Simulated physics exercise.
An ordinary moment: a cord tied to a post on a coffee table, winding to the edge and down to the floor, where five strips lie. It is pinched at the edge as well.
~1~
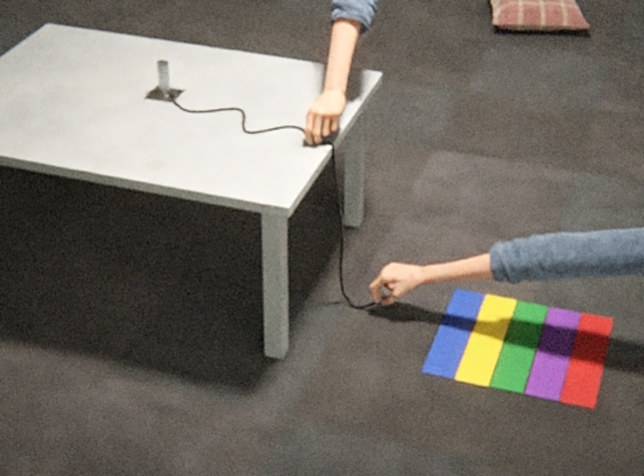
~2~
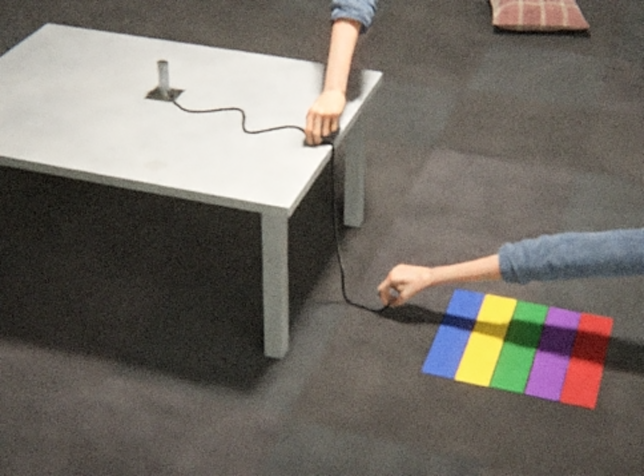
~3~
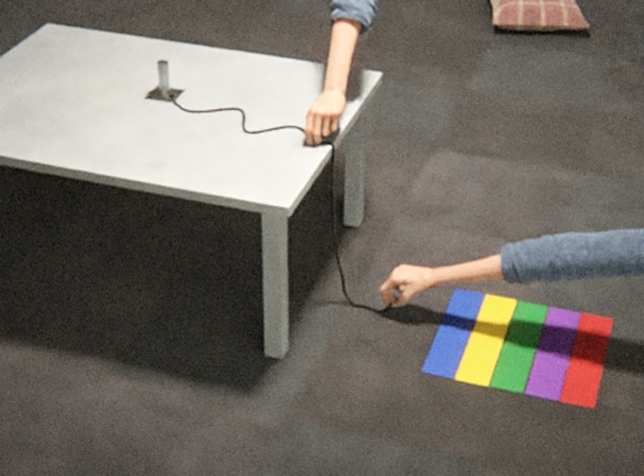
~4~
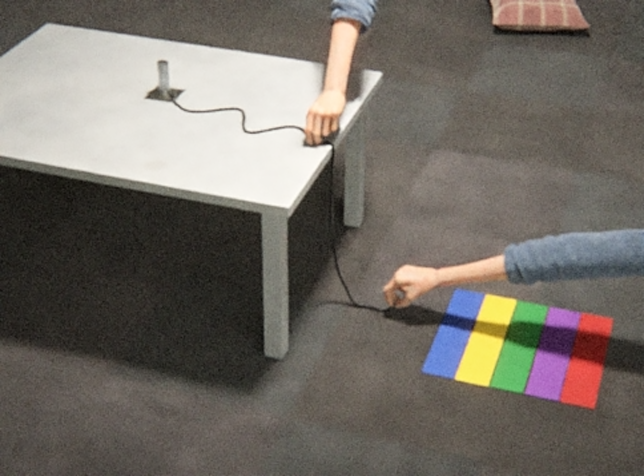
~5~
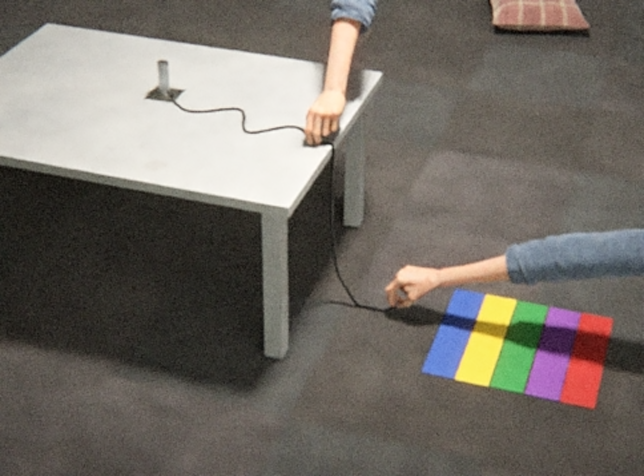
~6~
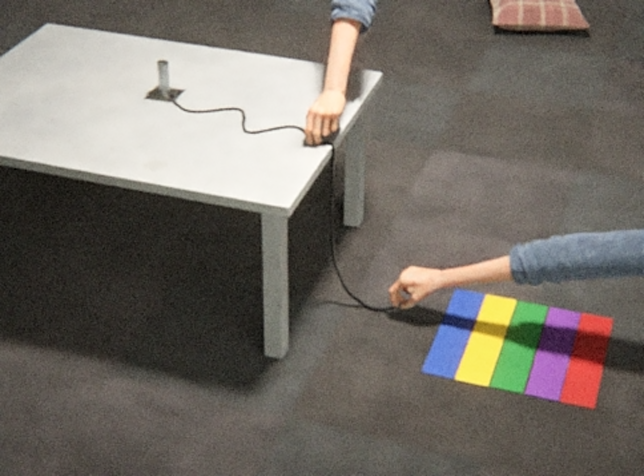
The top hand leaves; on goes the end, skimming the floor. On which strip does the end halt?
The end stops over the purple strip.
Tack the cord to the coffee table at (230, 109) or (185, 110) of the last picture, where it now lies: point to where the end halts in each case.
In that order: (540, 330) and (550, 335).
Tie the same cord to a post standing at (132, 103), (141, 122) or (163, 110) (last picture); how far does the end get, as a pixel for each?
In that order: (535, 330), (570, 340) and (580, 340).
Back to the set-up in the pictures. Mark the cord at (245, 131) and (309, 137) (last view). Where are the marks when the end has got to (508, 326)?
They go to (289, 130) and to (341, 169).
A little later, end near (508, 326); over green.
Next, end near (541, 333); over purple.
When it is tight, end near (561, 337); over purple. It gets as far as the purple strip.
